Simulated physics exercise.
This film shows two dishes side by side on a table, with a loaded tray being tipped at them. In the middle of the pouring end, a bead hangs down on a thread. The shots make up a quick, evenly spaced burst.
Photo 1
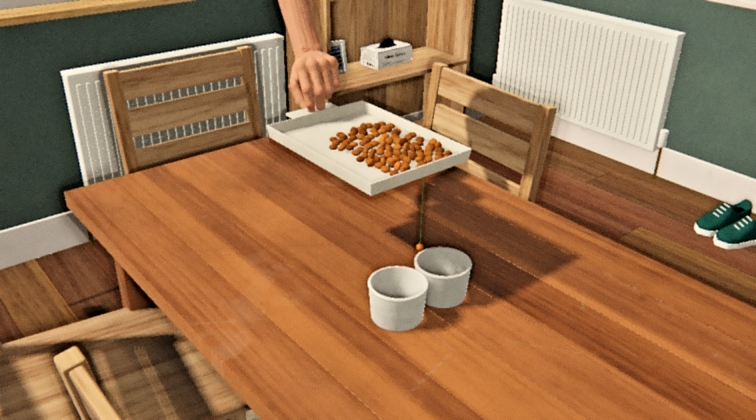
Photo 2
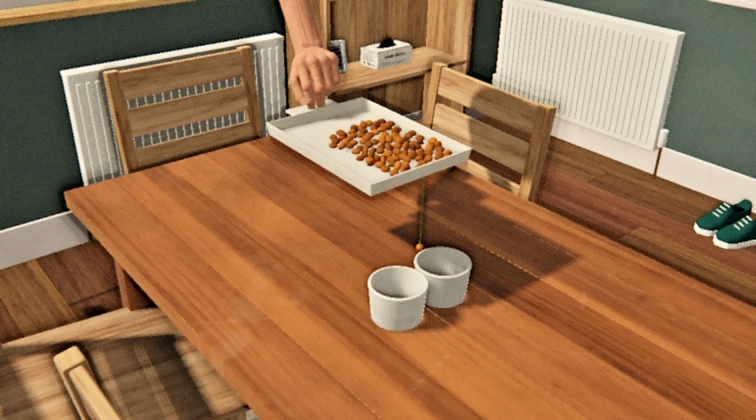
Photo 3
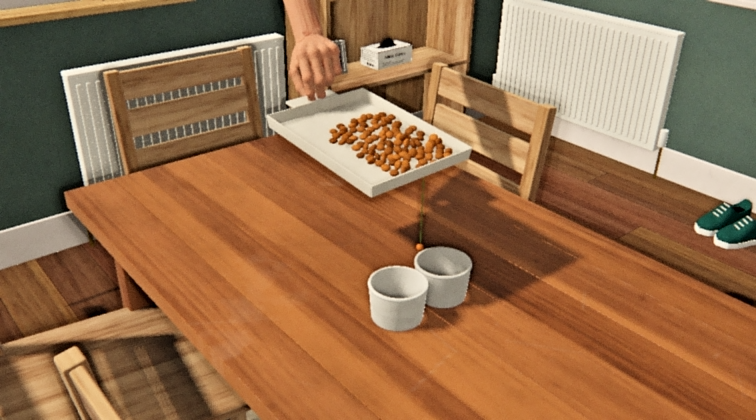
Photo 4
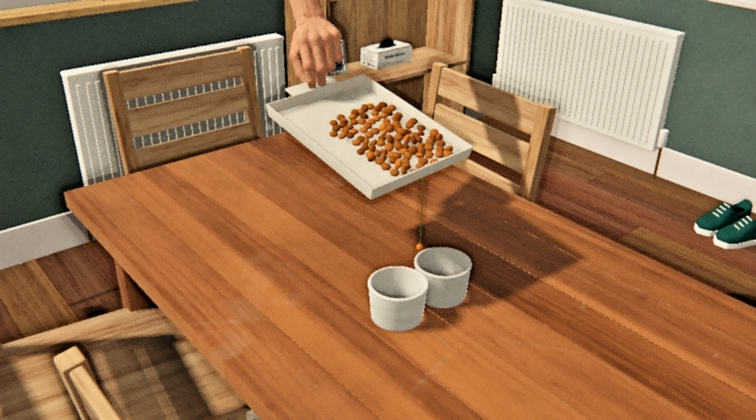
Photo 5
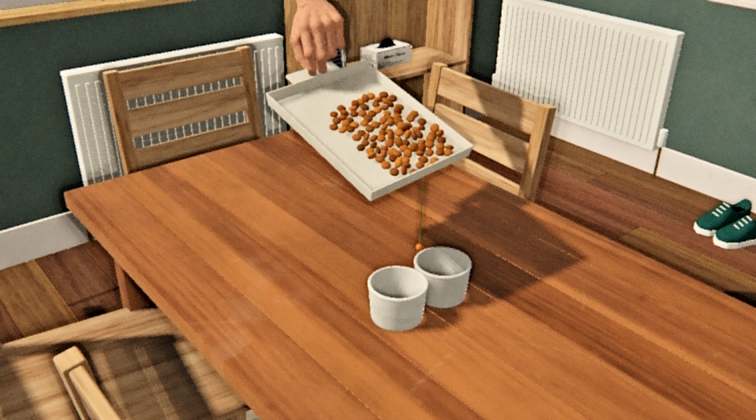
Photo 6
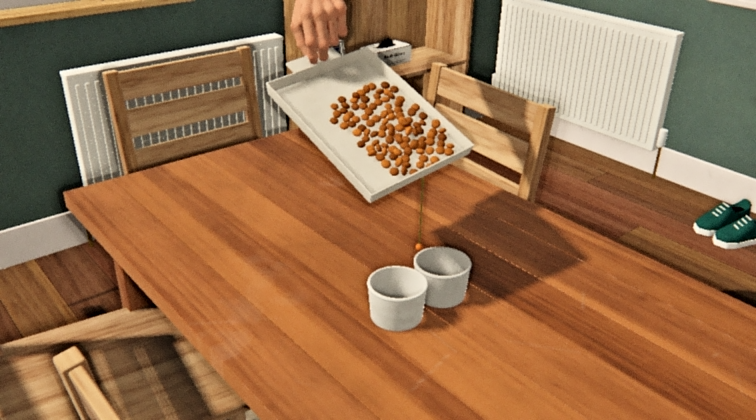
On a wooden table, a hand tilts a tray of brown pieces above two dishes.
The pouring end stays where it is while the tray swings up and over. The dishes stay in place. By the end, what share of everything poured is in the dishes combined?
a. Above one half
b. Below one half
The answer is a.
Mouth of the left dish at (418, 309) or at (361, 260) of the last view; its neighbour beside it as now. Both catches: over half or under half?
Shy of half, then shy of half.
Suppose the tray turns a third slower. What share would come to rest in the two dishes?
That works out at roughly 70 per cent.
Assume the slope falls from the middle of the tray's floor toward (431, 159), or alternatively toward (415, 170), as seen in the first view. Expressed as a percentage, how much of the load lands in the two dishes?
Respectively close to 20 and 40 in a hundred.
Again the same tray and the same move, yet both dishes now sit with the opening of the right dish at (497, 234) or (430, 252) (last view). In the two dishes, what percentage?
First placement: 0 per cent; second placement: 40 per cent.
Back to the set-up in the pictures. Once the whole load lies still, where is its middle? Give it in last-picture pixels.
Close to (399, 310) in the last view.
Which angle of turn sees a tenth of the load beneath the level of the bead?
Near 90 degrees.
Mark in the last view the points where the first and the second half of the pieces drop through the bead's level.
At about (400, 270), then at (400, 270).
Soon after the last picture, tray tipped steeply; nearly all on the tray; a stray few in the air.
A little later, tray tipped past a quarter turn; about a quarter on the tray; about a third in the left dish; a stray few in the right dish; a small part outside both; about a quarter in the air.
Later still, tray tipped past a quarter turn; about two thirds in the left dish; a small part in the right dish; about a quarter outside both.
At rest, tray tipped past a quarter turn; about two thirds in the left dish; a small part in the right dish; about a quarter outside both.
